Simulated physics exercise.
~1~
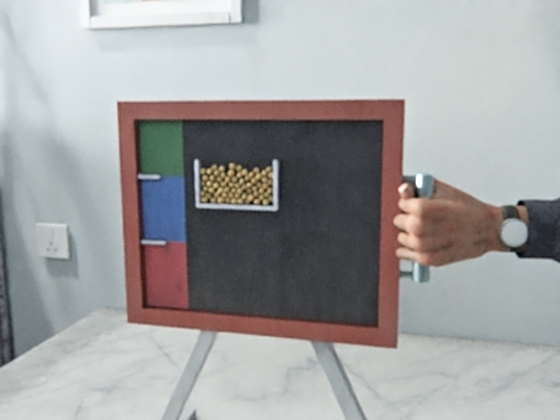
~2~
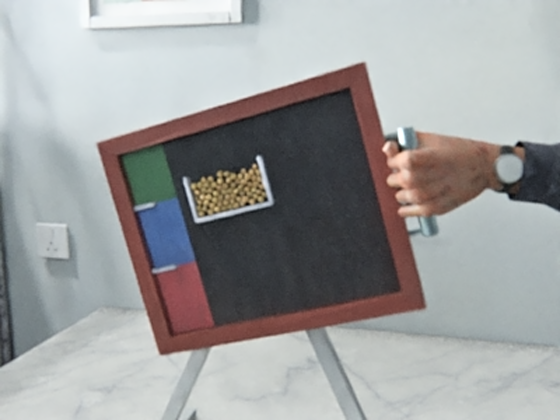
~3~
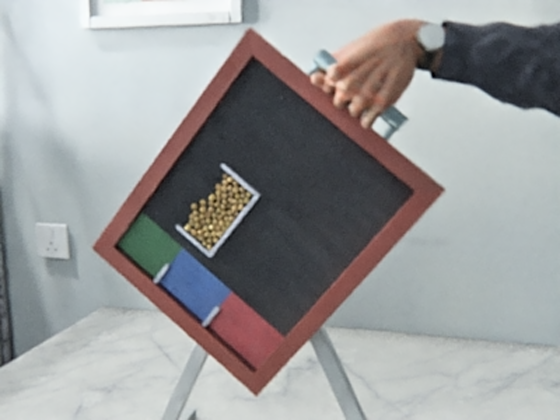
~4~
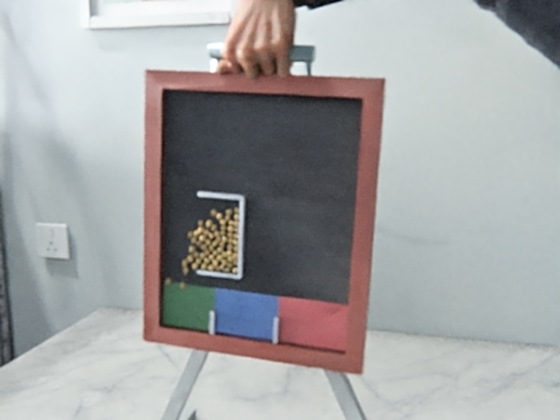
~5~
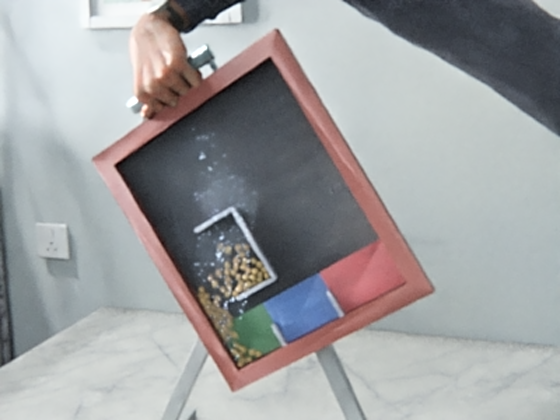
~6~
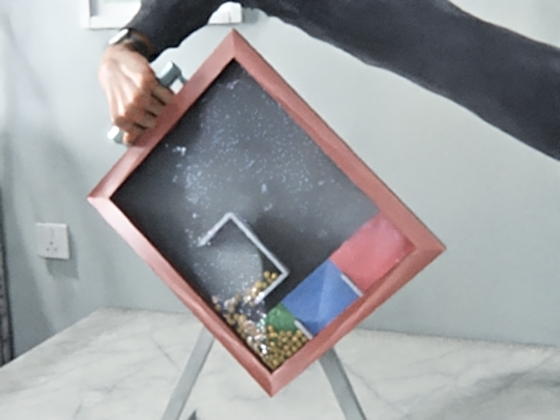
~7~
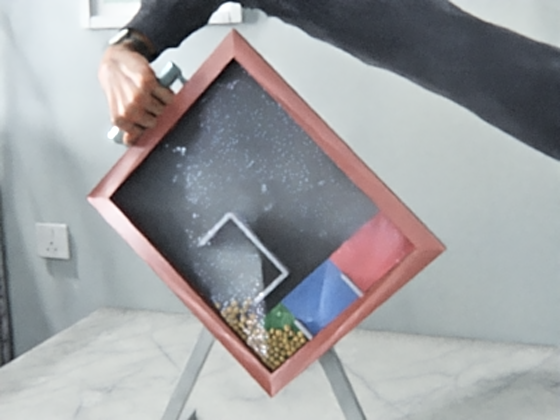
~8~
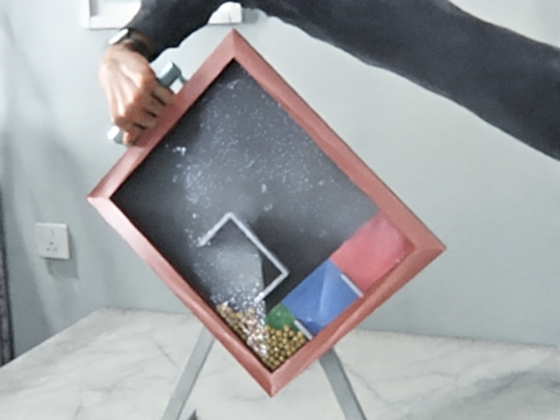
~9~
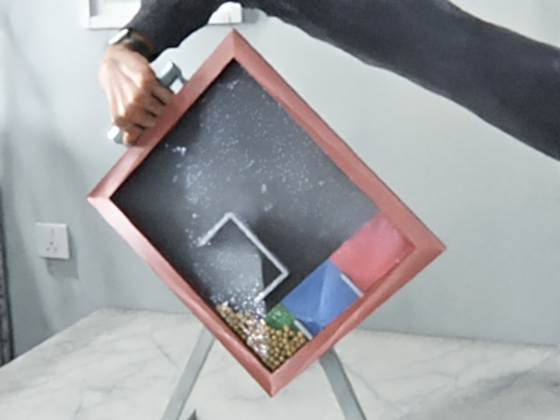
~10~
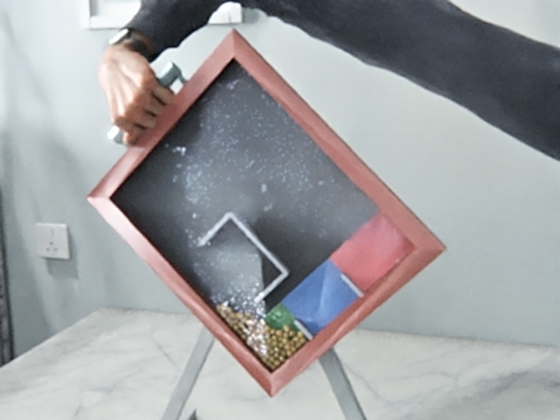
On a marble surface, a hand turns a framed box anticlockwise, spilling beads mostly into its green pocket.
